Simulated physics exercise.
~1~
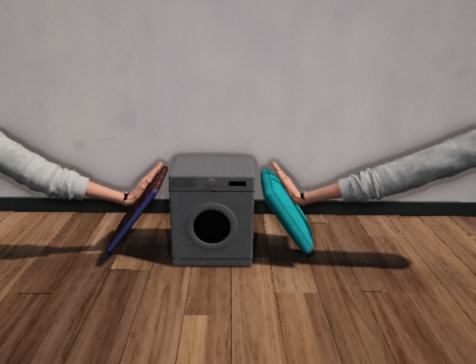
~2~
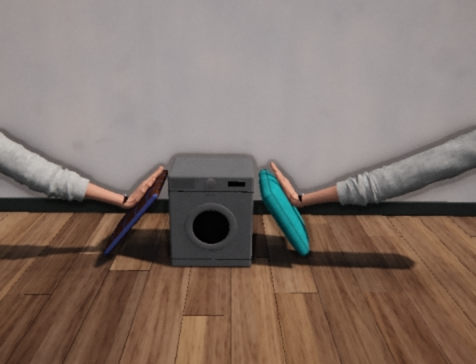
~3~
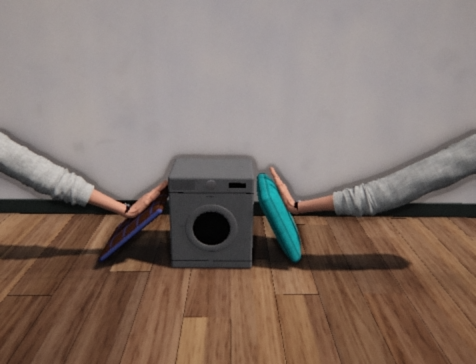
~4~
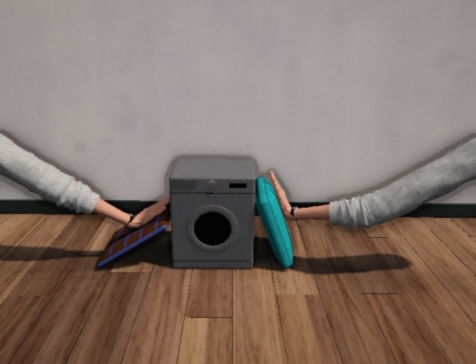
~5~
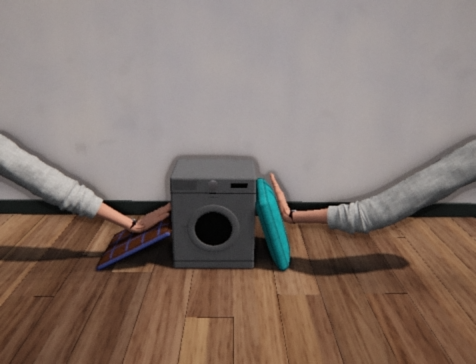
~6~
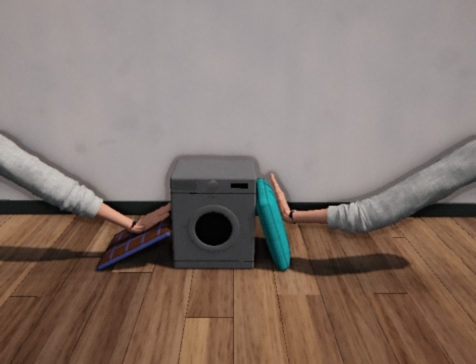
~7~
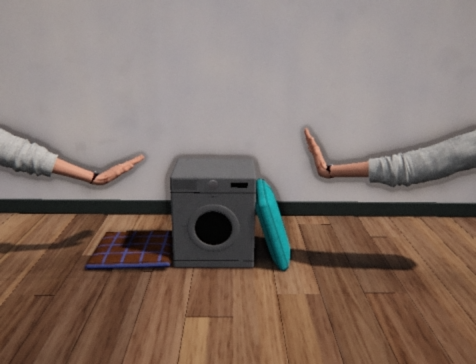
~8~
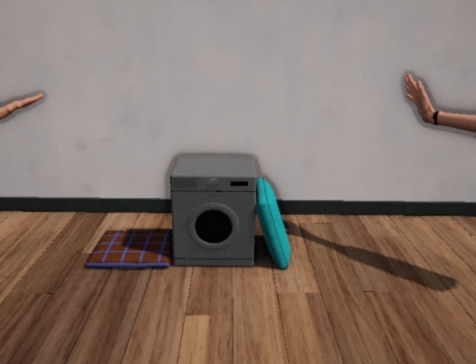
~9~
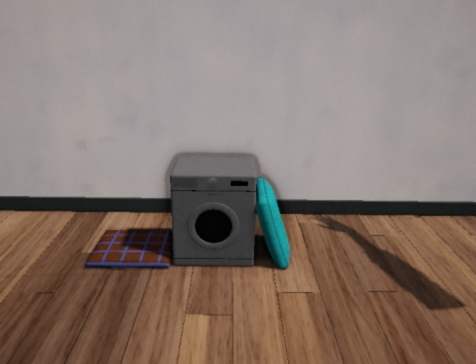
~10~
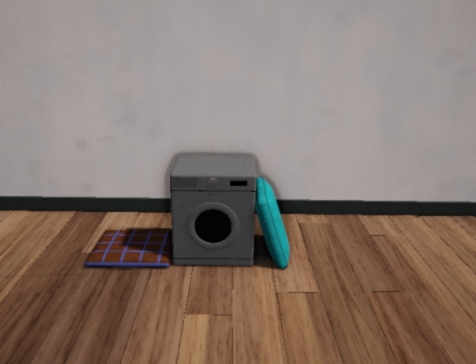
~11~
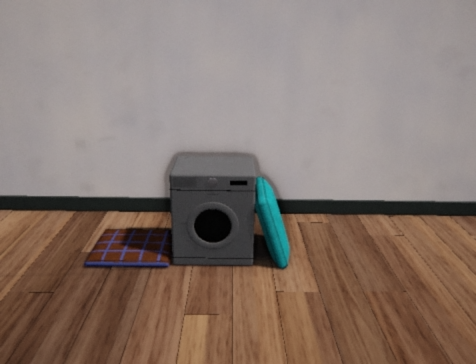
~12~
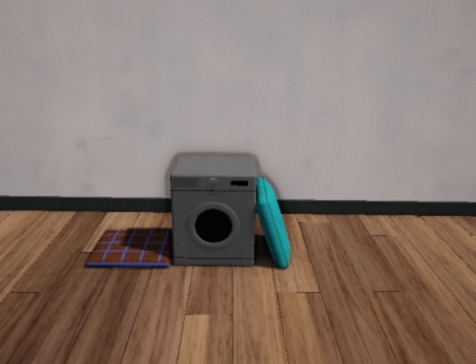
We see two hands hold a brown checked seat pad and a turquoise cushion against opposite sides of a grey machine. The pad on the left slides down and, as the hands withdraw, ends flat on the wooden floor, while the cushion stays leaning on the right.
